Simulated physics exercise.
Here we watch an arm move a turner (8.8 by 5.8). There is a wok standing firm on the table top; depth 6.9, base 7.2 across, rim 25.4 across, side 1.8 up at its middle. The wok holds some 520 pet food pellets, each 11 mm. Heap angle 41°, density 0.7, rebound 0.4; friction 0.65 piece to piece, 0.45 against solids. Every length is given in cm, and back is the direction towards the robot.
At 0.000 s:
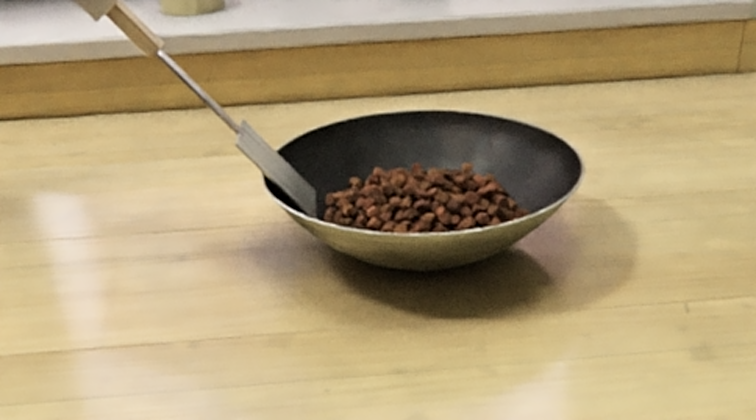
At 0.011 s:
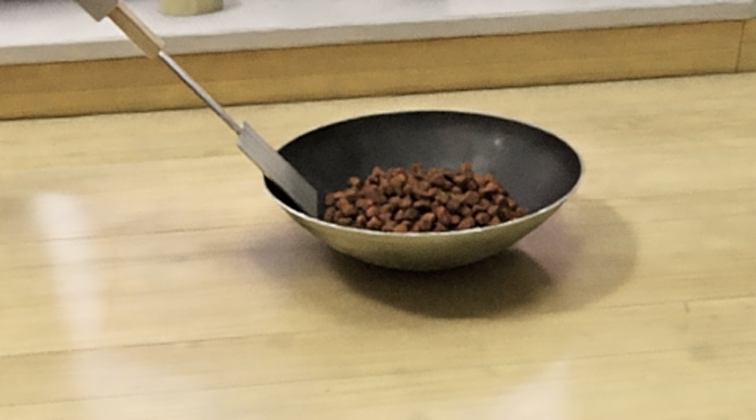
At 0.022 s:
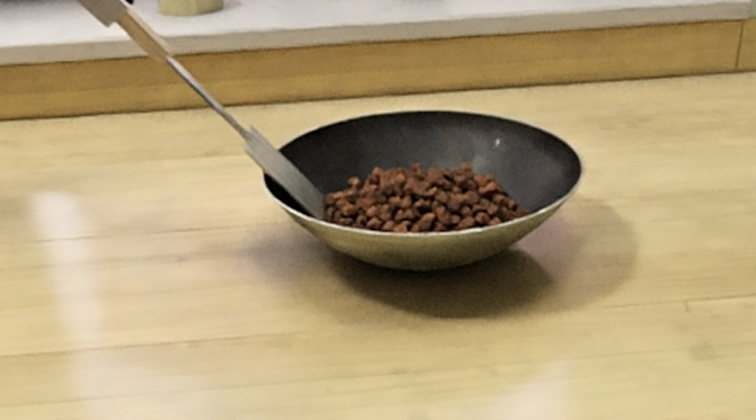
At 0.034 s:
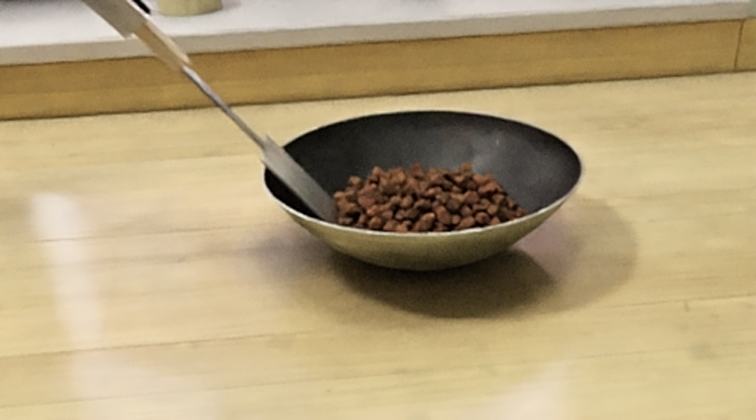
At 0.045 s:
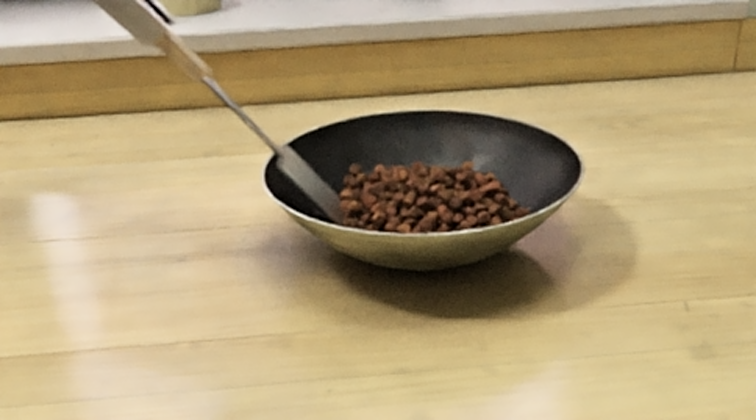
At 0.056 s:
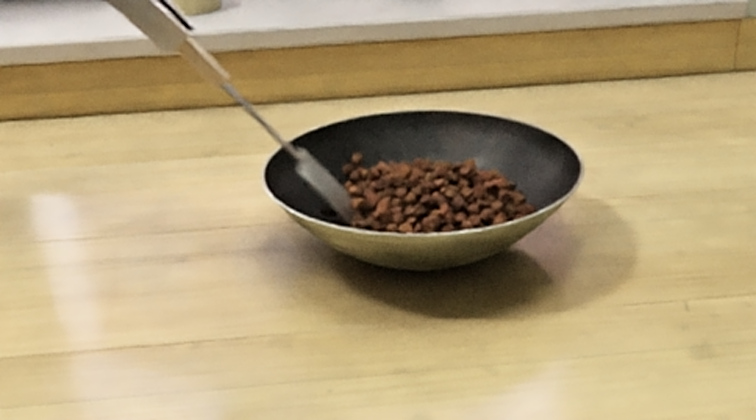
A turner held by a robot arm rests against the left inner side of a dark wok filled with brown pellets on a wooden table top. It then slides slowly to the right, pressing into the heap's left edge and nudging pellets slightly rightward while the wok stays still.
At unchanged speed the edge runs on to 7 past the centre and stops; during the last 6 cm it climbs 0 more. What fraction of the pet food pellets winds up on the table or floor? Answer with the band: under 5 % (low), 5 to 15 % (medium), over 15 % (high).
High, over 15 %.
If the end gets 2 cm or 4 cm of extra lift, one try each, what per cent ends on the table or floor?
Try one gives about 35 in a hundred, try two about 30 in a hundred.
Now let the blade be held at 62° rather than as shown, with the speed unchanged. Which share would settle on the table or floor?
Estimate for that slope: Some 30 per cent.
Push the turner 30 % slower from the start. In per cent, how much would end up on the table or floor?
Some 20 in a hundred.
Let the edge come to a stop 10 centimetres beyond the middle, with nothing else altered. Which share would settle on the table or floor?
Roughly 45 %.
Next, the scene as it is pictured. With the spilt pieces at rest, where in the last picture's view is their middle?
(699, 212) or thereabouts.
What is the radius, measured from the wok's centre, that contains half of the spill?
Close to 26 cm from the centre.
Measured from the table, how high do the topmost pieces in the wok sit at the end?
About 8.0 centimetres.
After 0.08 s, sloping 52°, highest piece 7 above the table; 525 in the wok.
After 0.11 s, sloping 52°, highest piece 8 above the table; 525 in the wok.
After 0.32 s, sloping 52°, highest piece 12 above the table; 349 in the wok, 27 on the table or floor, 149 on the blade or in flight.
After 1.37 s, sloping 52°, highest piece 8 above the table; 348 in the wok, 177 on the table or floor.
In the end, 348 in the wok, 177 on the table or floor. That is 34 % on the table or floor.
